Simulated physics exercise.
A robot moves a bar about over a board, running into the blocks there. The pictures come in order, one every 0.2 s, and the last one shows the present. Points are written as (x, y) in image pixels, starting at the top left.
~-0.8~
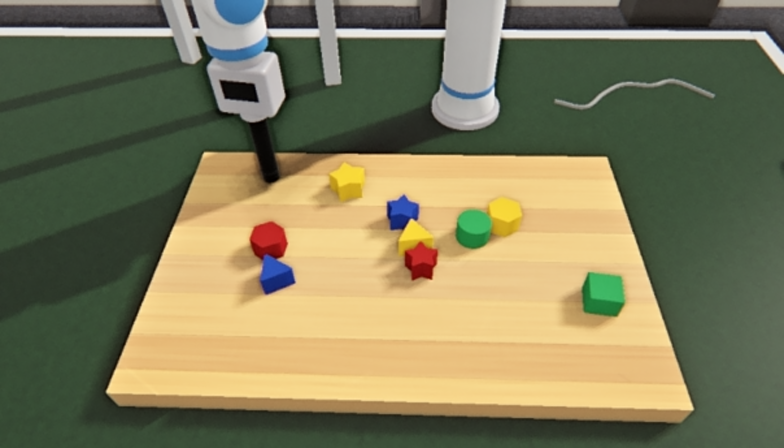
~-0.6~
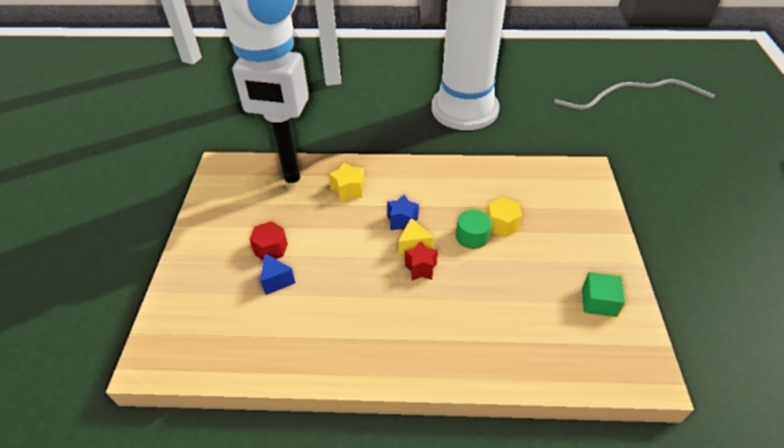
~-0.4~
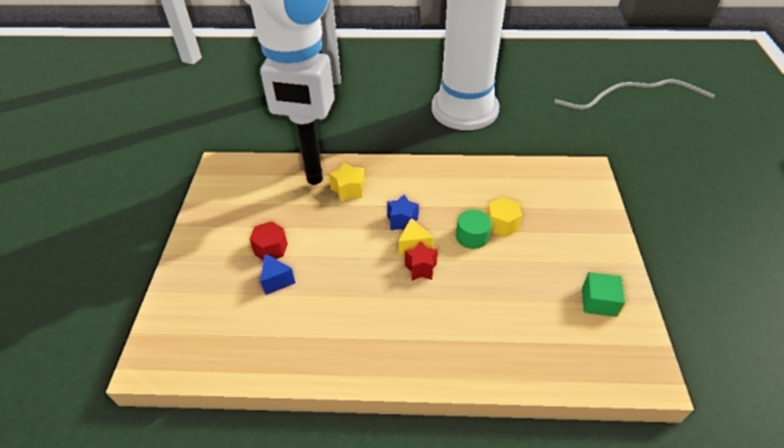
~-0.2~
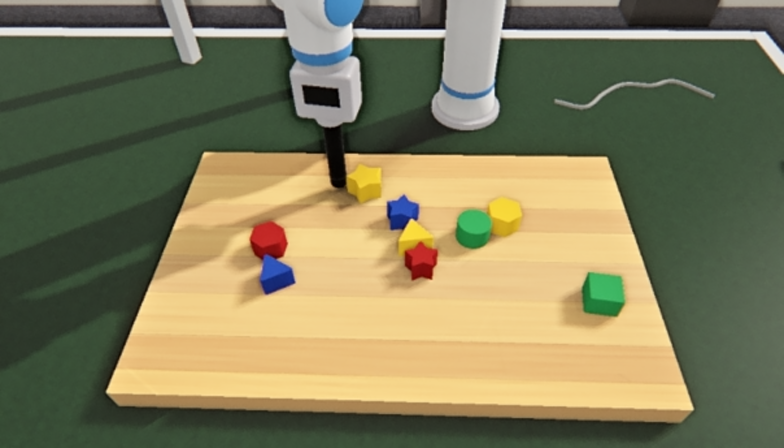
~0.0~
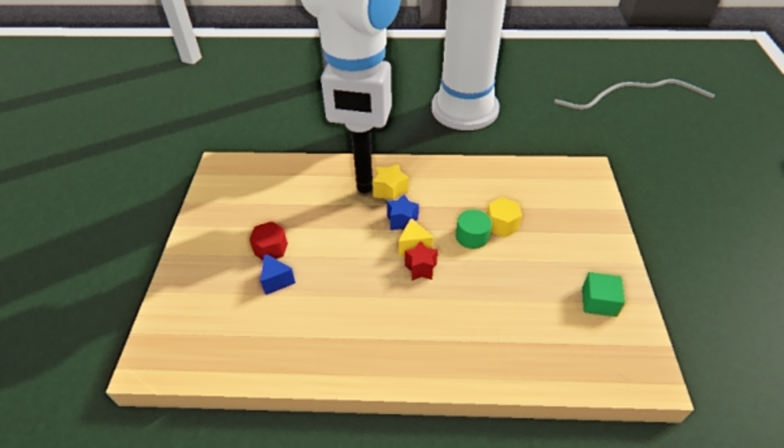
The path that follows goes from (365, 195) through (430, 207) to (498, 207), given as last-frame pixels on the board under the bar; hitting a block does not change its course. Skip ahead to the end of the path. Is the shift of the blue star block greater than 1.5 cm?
No - that is not the case.
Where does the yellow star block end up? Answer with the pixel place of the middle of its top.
Top centre: (417, 172).
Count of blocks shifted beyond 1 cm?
The number is one.
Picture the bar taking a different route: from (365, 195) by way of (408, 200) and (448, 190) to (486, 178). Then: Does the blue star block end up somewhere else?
It seems not.
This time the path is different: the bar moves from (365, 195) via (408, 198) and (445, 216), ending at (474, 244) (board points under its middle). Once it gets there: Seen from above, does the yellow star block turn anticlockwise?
Yes - that is the case.
On the path given first. One third of the way, bar at (408, 196); yellow star block at (414, 173), turned 80° anticlockwise.
Two thirds of the way, bar at (455, 202); yellow star block at (417, 172), turned 90° anticlockwise.
At the end, bar at (499, 201); yellow star block at (417, 172), turned 90° anticlockwise; blue star block still; yellow six-sided block at (507, 210).
